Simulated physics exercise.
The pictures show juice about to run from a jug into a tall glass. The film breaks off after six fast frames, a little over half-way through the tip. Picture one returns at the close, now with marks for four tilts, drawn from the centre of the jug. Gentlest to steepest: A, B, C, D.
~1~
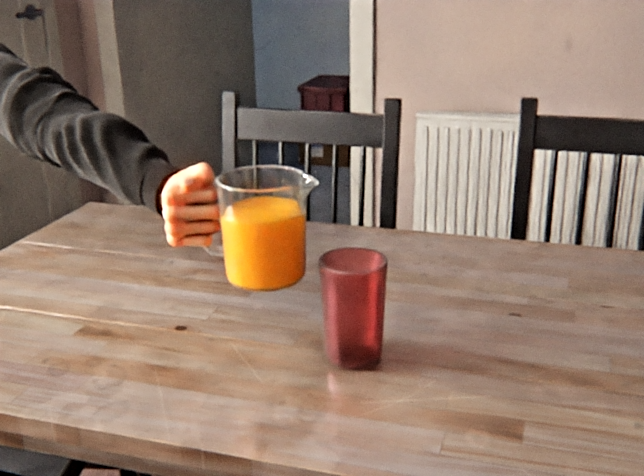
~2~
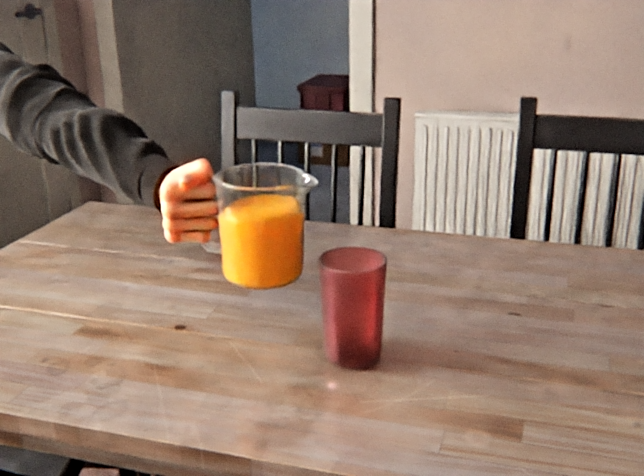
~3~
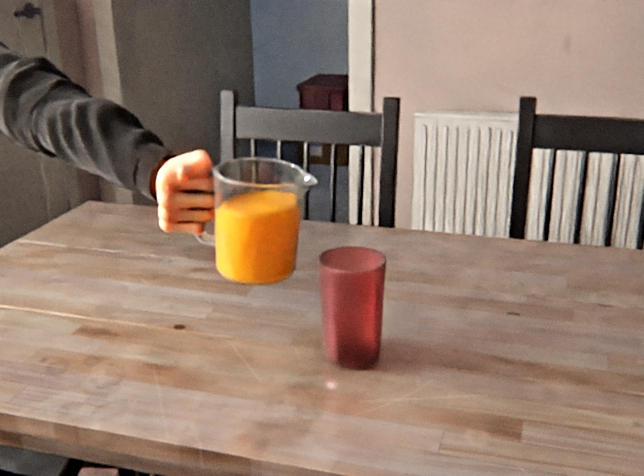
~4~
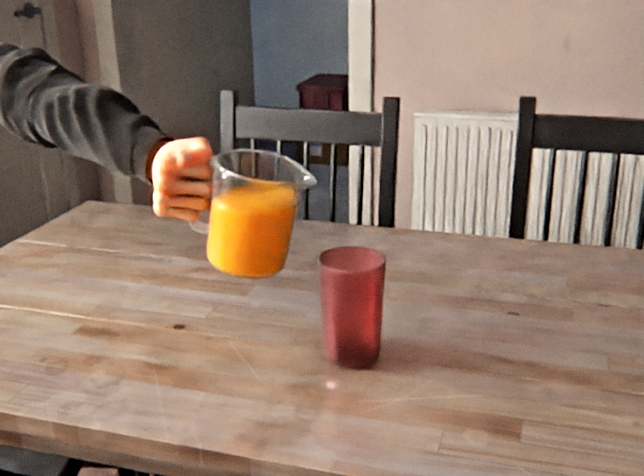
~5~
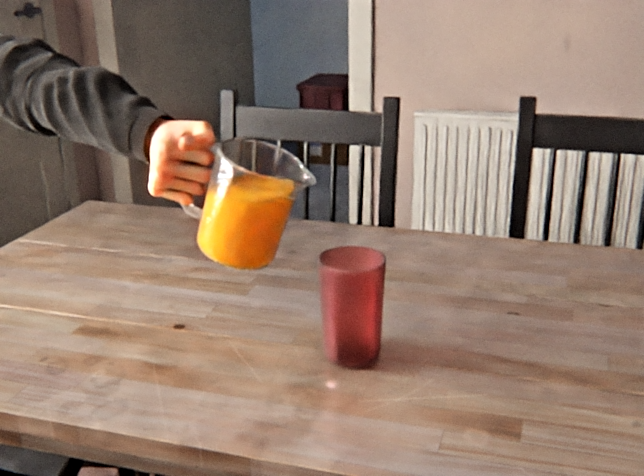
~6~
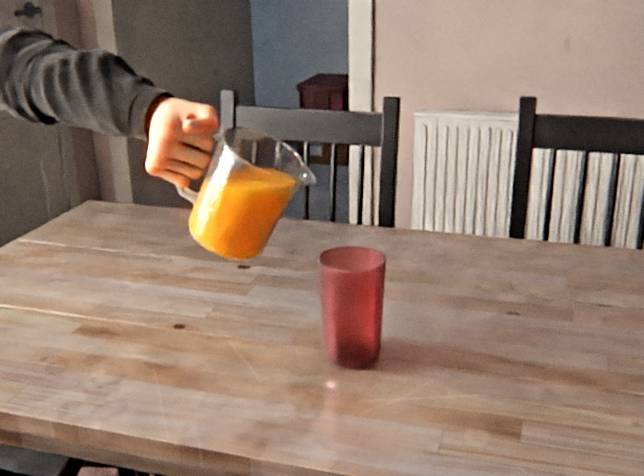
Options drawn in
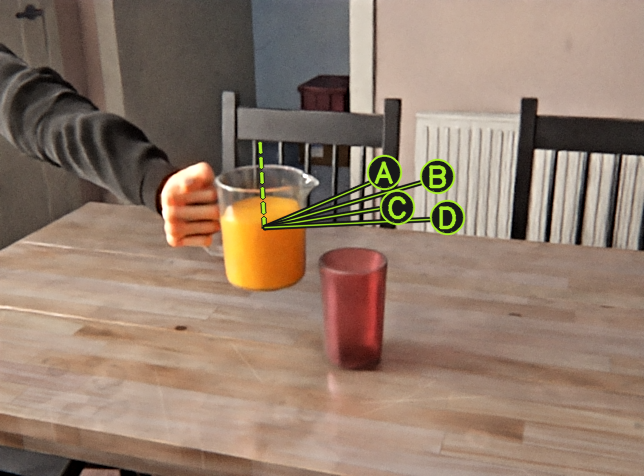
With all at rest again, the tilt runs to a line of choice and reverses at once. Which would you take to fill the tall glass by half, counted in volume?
A works best here.
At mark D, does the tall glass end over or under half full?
Over.
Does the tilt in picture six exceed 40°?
No.
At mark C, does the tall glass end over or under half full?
Over half.
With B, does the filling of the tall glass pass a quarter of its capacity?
Yes, clearly.
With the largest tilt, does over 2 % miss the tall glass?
Yes, it does.
On the marked copy, A at (370, 182); B at (421, 182); C at (379, 208); D at (430, 219).
For mark A, the tall glass ends with about 49 % of what it can hold.
For mark B, the tall glass ends with about 66 % of what it can hold.
For mark C, the tall glass ends with about 75 % of what it can hold; 7 % of the juice is spilt.
For mark D, the tall glass ends with about 72 % of what it can hold; 20 % of the juice is spilt.
